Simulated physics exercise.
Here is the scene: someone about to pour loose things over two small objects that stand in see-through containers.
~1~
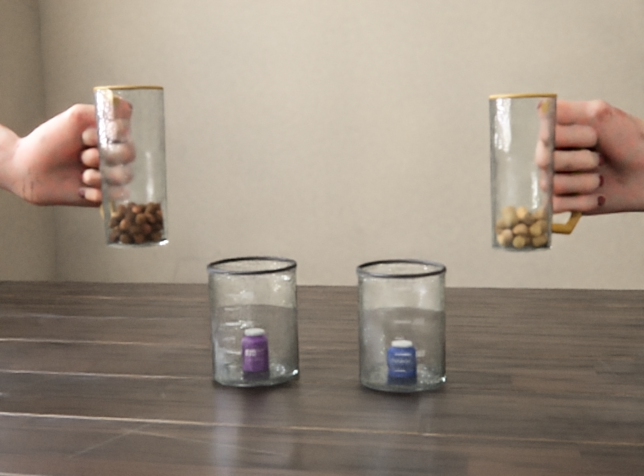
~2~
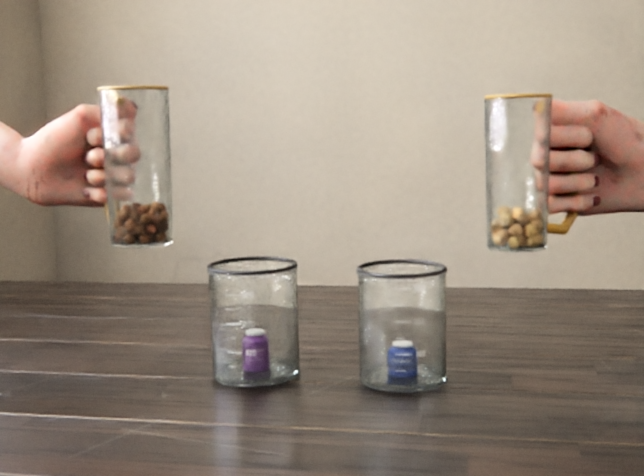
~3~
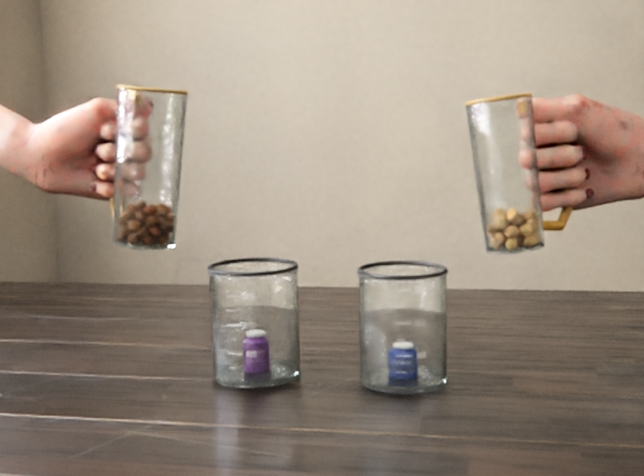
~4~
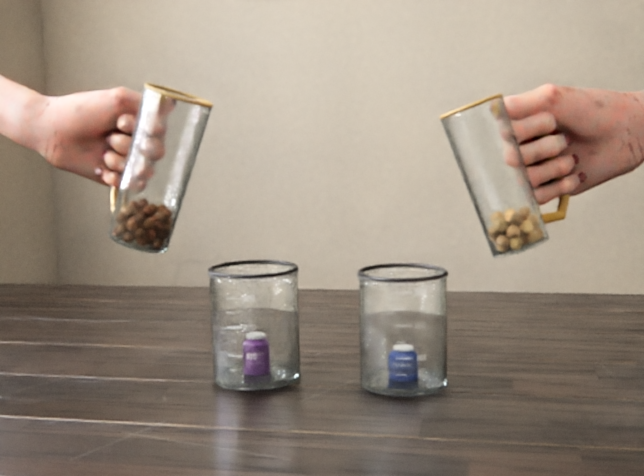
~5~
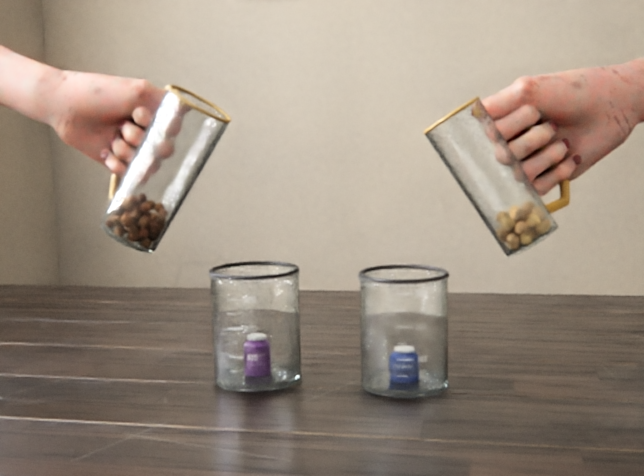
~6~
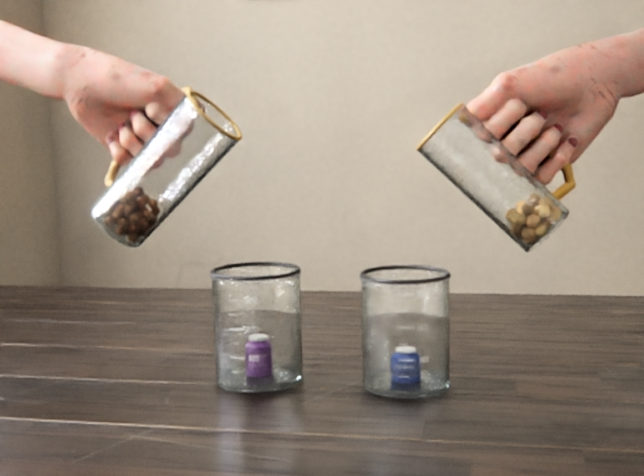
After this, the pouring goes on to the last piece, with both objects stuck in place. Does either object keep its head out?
Left object: Tip stays above; right object: Tip stays above.
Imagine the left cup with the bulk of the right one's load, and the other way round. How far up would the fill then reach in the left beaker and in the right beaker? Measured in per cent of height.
Near 20 on the left, 25 on the right.
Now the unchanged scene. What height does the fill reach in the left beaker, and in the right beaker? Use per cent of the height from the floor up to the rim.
25 % on the left and 20 % on the right.
Then, 0.31 s past the last view, left beaker empty, all of its cupful still in the cup; right beaker empty, all of its cupful still in the cup.
Then, 0.71 s past the last view, left beaker empty, all of its cupful still in the cup; right beaker empty, all of its cupful still in the cup.
Then, 1.13 s past the last view, left beaker nearly empty, about two thirds of its cupful still in the cup; right beaker nearly empty, about two thirds of its cupful still in the cup.
Finally, left beaker a quarter full (surface near (259, 349)), nothing beside it; right beaker a quarter full (surface near (406, 357)), nothing beside it; the left thing is still showing; the right thing is still showing.
